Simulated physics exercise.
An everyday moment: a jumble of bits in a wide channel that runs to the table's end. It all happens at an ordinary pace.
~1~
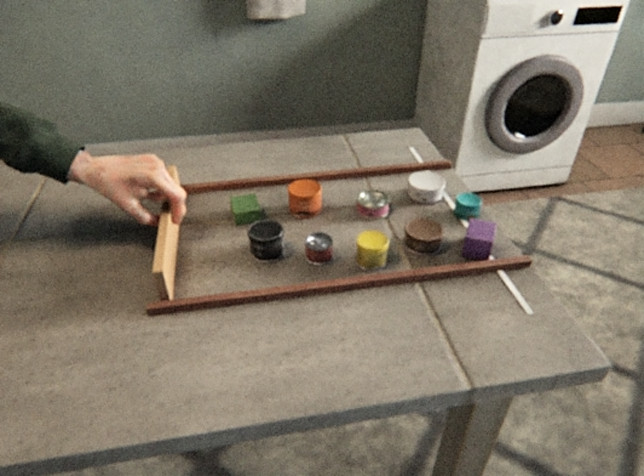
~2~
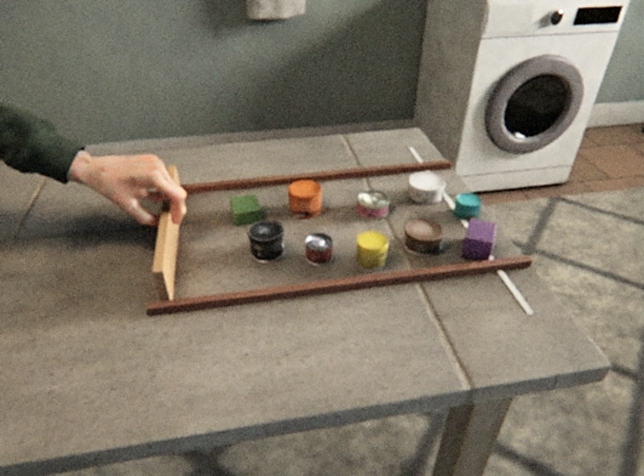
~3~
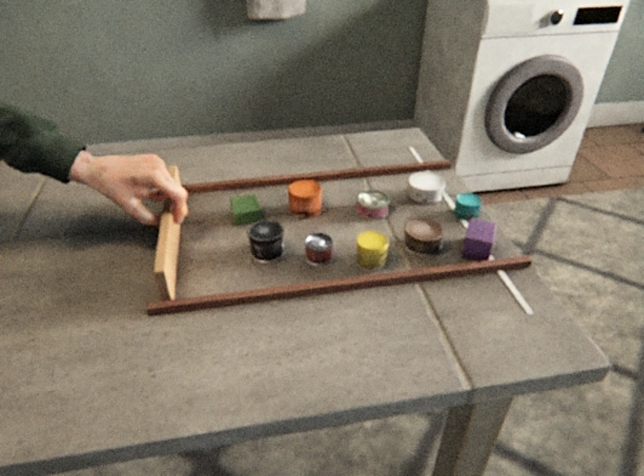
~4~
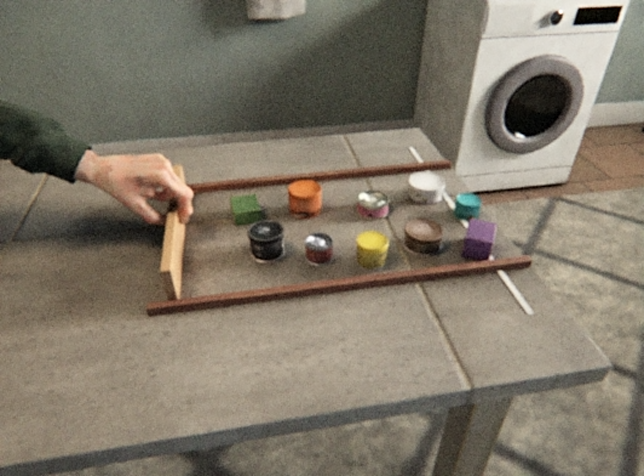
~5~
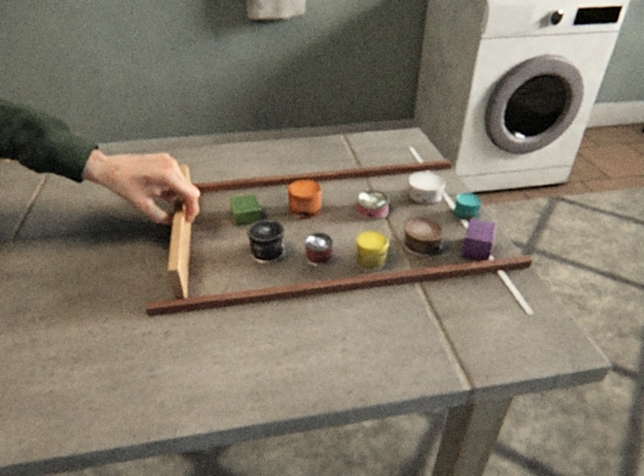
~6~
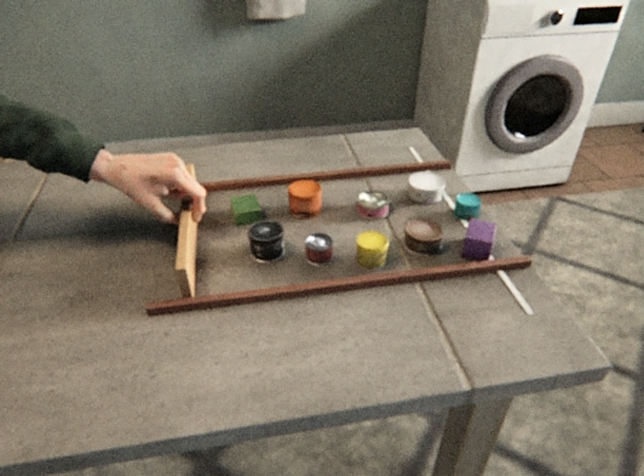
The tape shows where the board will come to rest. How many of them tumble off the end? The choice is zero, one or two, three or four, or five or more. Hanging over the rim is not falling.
In the end the number that fall off is five or more.
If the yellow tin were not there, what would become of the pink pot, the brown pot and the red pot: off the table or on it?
The pink pot remains up; the brown pot comes down; the red pot survives.
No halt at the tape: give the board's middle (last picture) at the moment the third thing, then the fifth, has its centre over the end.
Near (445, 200) and (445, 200).
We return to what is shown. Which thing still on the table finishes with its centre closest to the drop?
The pink pot ends nearest.
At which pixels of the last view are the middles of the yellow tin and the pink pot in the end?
The yellow tin at (505, 244), the pink pot at (473, 197).
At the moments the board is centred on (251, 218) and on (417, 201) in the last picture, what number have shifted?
By then 2, and 10.
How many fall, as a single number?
Exactly 5.
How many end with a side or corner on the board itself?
In contact: 4.
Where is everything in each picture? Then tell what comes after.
Turquoise tub (468, 207); purple block (479, 240); white pot (426, 188); board (169, 226); tape (457, 212), in the first picture.
Purple block (479, 240); red pot (319, 249), in the second picture.
White pot (426, 188); board (171, 226), in the third picture.
Turquoise tub (468, 207); orange tub (305, 200), in the fourth picture.
Purple block (479, 240); black pot (267, 242), in the fifth picture.
Turquoise tub (468, 207); purple block (479, 240); white pot (426, 188); board (189, 224); tape (457, 212), in the sixth picture.
A little later, none off yet; turquoise tub at rest near (468, 207); purple block at rest near (479, 240); white pot at rest near (426, 188).
When it is over, the number that fall off is five or more; down, orange tub, brown pot, white pot, purple block and turquoise tub.
